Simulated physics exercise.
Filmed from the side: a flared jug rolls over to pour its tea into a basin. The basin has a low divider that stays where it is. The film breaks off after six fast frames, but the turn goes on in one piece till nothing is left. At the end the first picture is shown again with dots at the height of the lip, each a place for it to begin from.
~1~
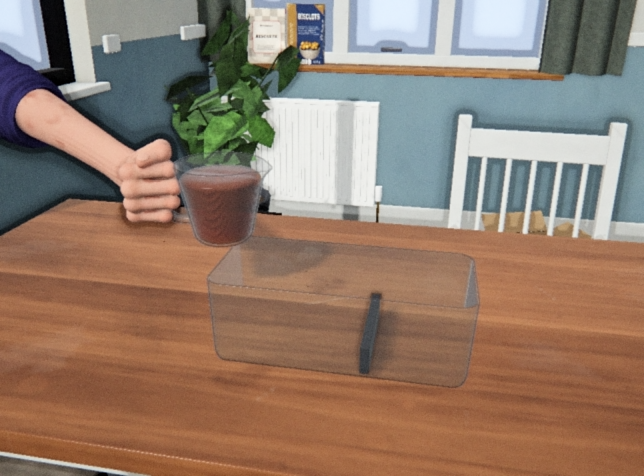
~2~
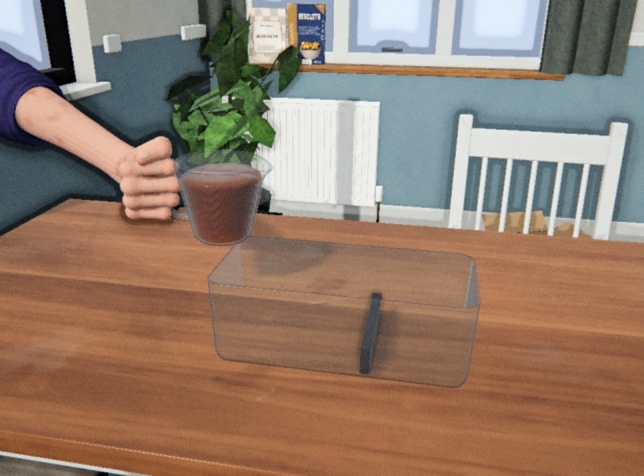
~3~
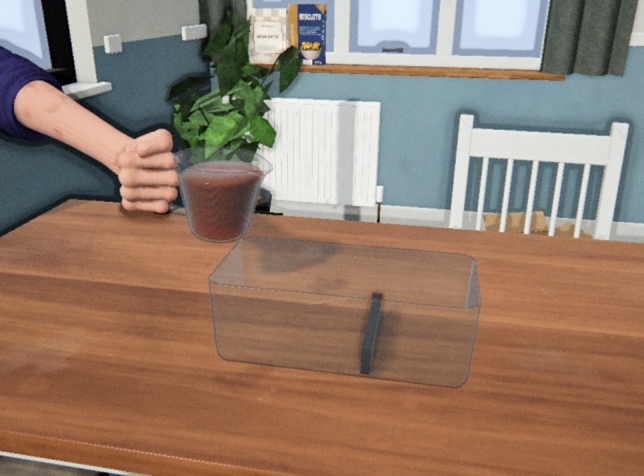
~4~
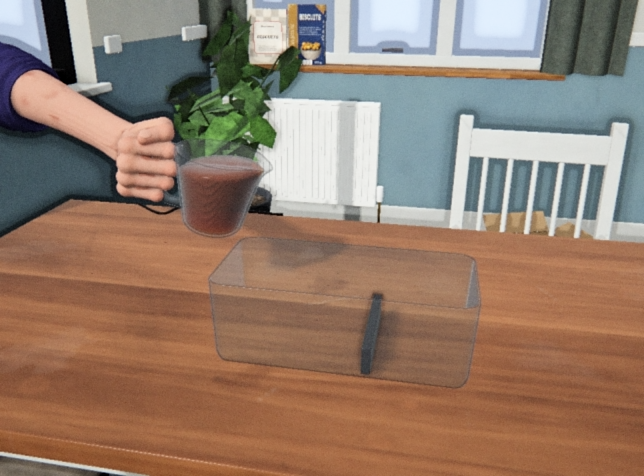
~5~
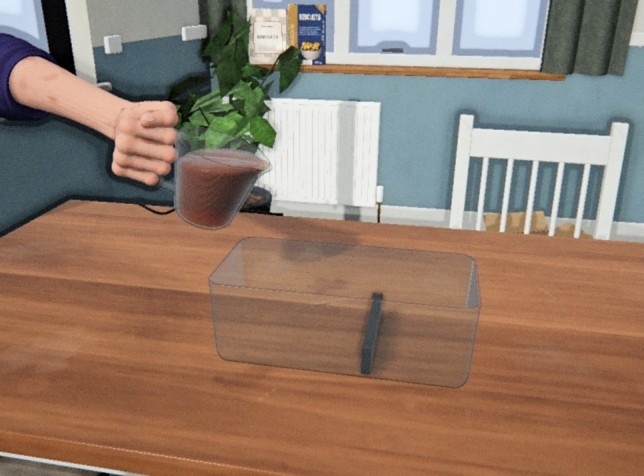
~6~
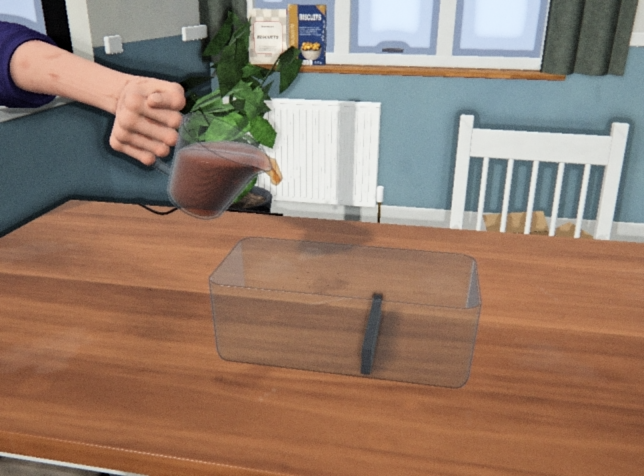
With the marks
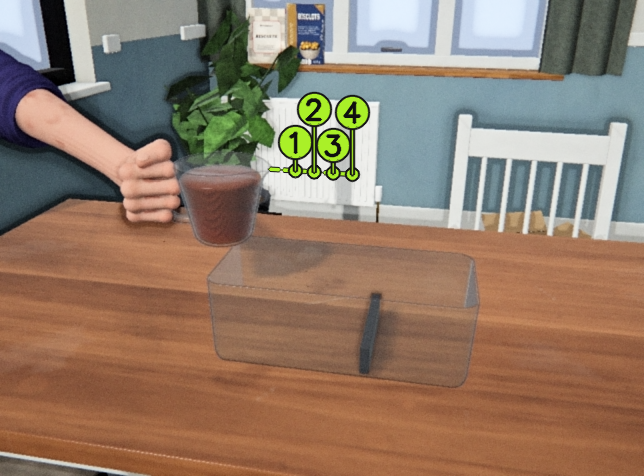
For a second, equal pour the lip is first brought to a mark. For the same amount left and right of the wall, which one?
Spot 1.
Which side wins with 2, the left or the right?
The right side.
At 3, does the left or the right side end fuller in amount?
The right one.
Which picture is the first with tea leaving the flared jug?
Picture 6.
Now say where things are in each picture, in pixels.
In the first frame, upright, lip at (270, 169); basin from (216, 354) to (466, 384); top of the wall at (371, 319); nothing has left yet.
In the second frame, upright, lip at (271, 169); nothing has left yet.
In the third frame, tipped about 5°, lip at (271, 169); nothing has left yet.
In the fourth frame, tipped about 11°, lip at (271, 169); nothing has left yet.
In the fifth frame, tipped about 19°, lip at (270, 169); nothing has left yet.
In the sixth frame, tipped about 29°, lip at (270, 169); tea is over the lip, down to (277, 181).
On the marked copy, 1 at (295, 170); 2 at (314, 172); 3 at (333, 173); 4 at (352, 174).
If 1 is chosen, about 54 % ends left of the wall and 45 % right of it.
If 2 is chosen, about 15 % ends left of the wall and 84 % right of it.
If 3 is chosen, about 7 % ends left of the wall and 91 % right of it.
If 4 is chosen, about 7 % ends left of the wall and 89 % right of it; 4 % is lost outside.
